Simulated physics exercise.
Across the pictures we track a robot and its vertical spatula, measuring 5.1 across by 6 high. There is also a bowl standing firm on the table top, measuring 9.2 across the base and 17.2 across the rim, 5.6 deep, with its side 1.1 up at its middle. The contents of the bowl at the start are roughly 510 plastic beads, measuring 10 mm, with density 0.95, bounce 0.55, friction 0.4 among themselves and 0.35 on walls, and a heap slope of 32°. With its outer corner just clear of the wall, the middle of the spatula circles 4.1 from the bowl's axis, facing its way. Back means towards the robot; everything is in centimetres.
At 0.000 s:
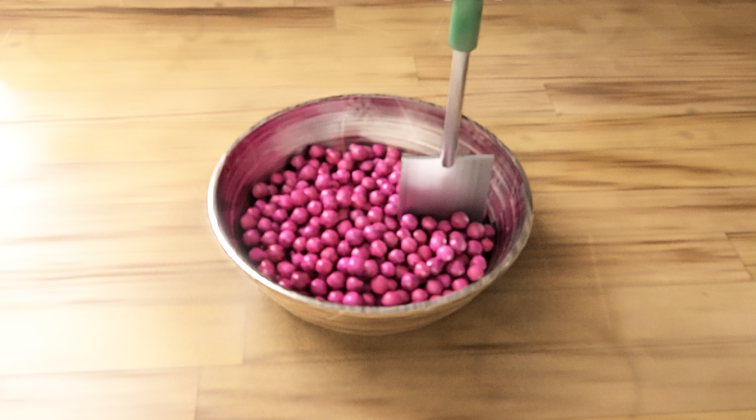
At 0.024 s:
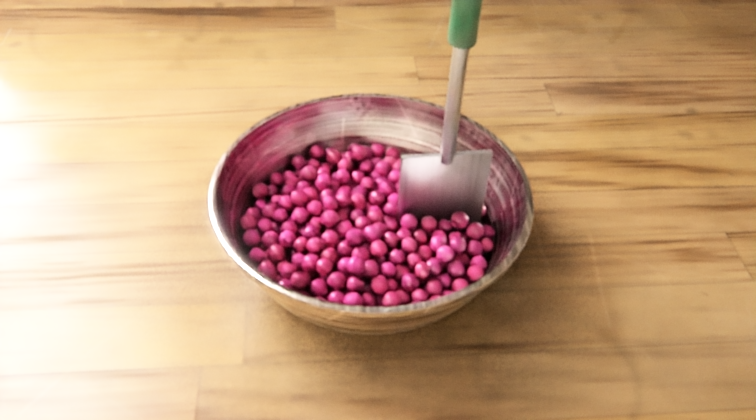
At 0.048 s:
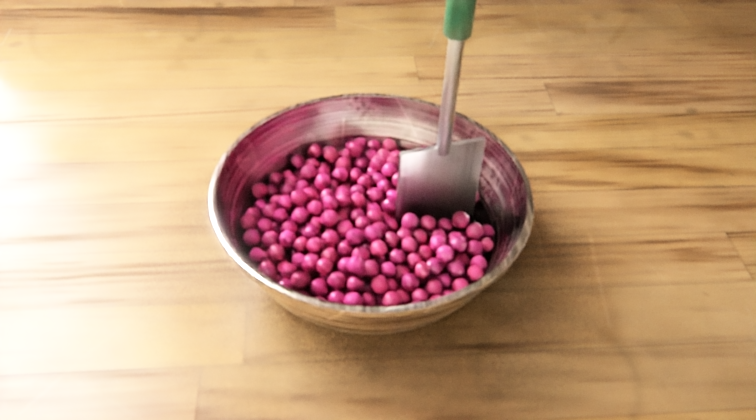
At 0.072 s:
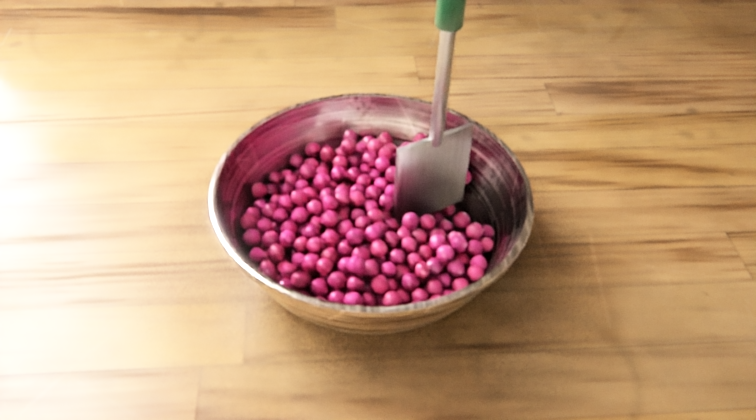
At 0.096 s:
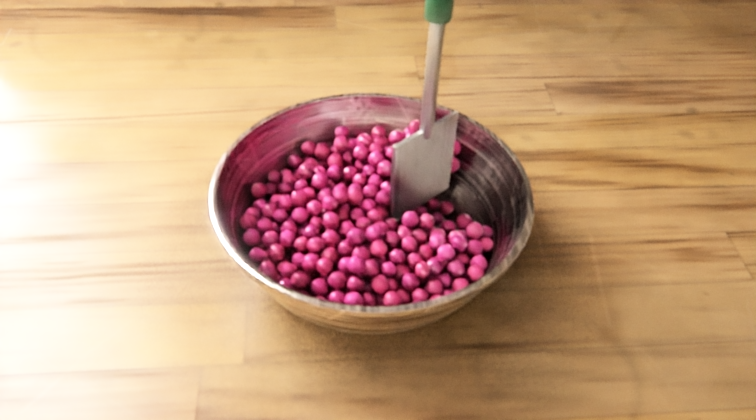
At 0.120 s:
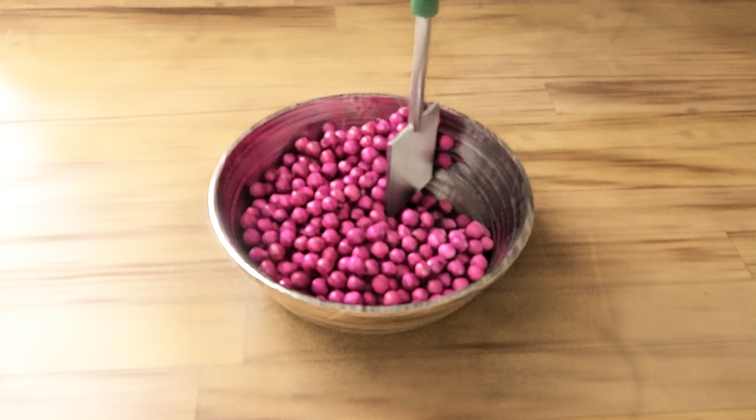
A metal bowl holds pink beads as a green-handled spatula sweeps leftward and turns through them.
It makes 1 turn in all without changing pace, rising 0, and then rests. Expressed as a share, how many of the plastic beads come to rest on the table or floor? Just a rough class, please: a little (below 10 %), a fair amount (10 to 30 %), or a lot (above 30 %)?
A fair amount.
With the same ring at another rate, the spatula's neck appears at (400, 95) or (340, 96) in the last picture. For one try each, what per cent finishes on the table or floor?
About 25 and 50 per cent.
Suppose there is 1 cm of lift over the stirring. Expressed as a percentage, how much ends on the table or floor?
Near 15 in a hundred.
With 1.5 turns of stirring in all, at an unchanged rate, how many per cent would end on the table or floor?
Then roughly 25 percent.
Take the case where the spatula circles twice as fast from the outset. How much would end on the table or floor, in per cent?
I'd say close to 45 %.
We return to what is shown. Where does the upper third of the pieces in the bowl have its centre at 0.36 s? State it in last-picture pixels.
Roughly at (282, 230).
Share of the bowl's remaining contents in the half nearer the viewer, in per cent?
Around 25 per cent of what the bowl keeps.
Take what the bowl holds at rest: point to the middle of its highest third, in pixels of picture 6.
Estimated centre: (409, 164).
After 0.36 s, 170° round, highest piece 8 above the table; 480 in the bowl, 8 on the table or floor, 21 in flight or on the tool.
After 0.60 s, 290° round, highest piece 8 above the table; 441 in the bowl, 57 on the table or floor, 11 in flight or on the tool.
After 0.91 s, 0° round, highest piece 6 above the table; 418 in the bowl, 90 on the table or floor, 1 in flight or on the tool.
After 1.61 s, 0° round, highest piece 6 above the table; 418 in the bowl, 91 on the table or floor.
At rest, 418 in the bowl, 91 on the table or floor. That is 18 % on the table or floor.
